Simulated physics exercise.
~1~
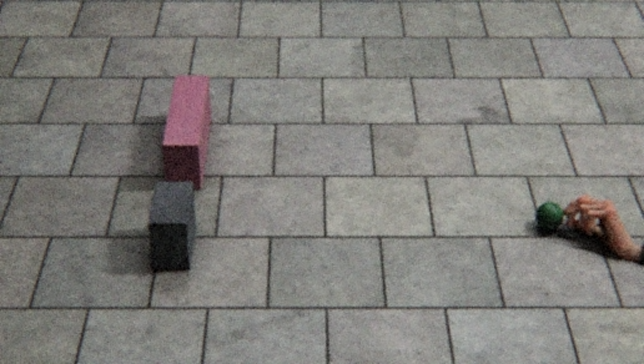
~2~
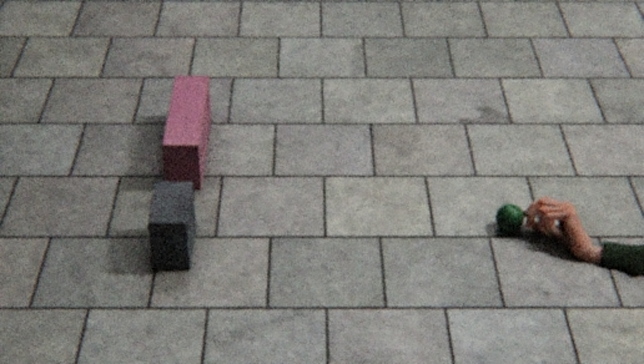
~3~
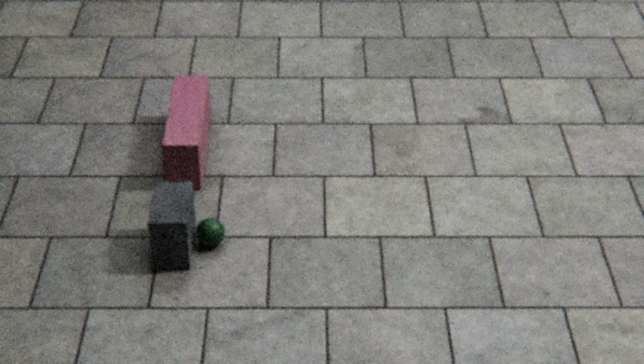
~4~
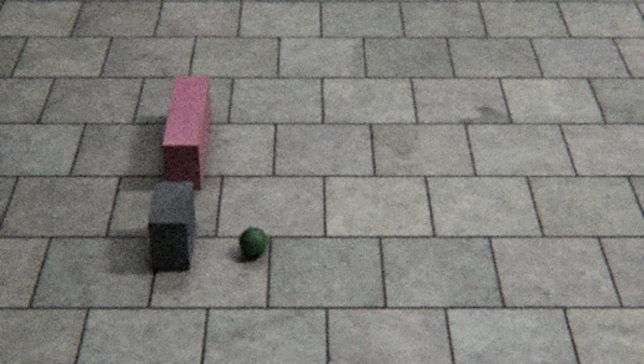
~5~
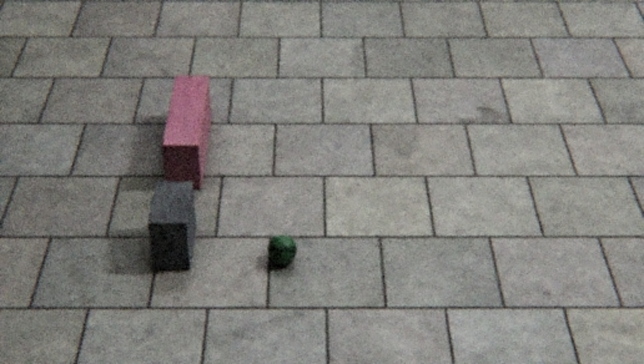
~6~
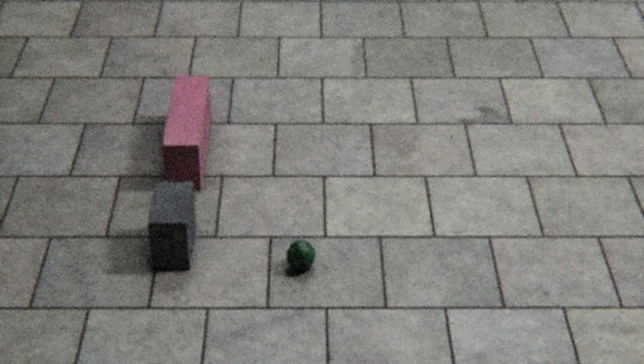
At the start, a hand reaches in from the right holding a small green ball above grey paving, while a pink block and a dark grey brick stand on the left. The hand moves left with the ball, then lets it go and draws back out of view. The ball travels left across the paving until it is close beside the grey brick. It bounces off and comes back to the right, drifting slightly nearer the viewer. Its movement shortens, and it ends a little to the right of the brick, with both blocks still in their places.
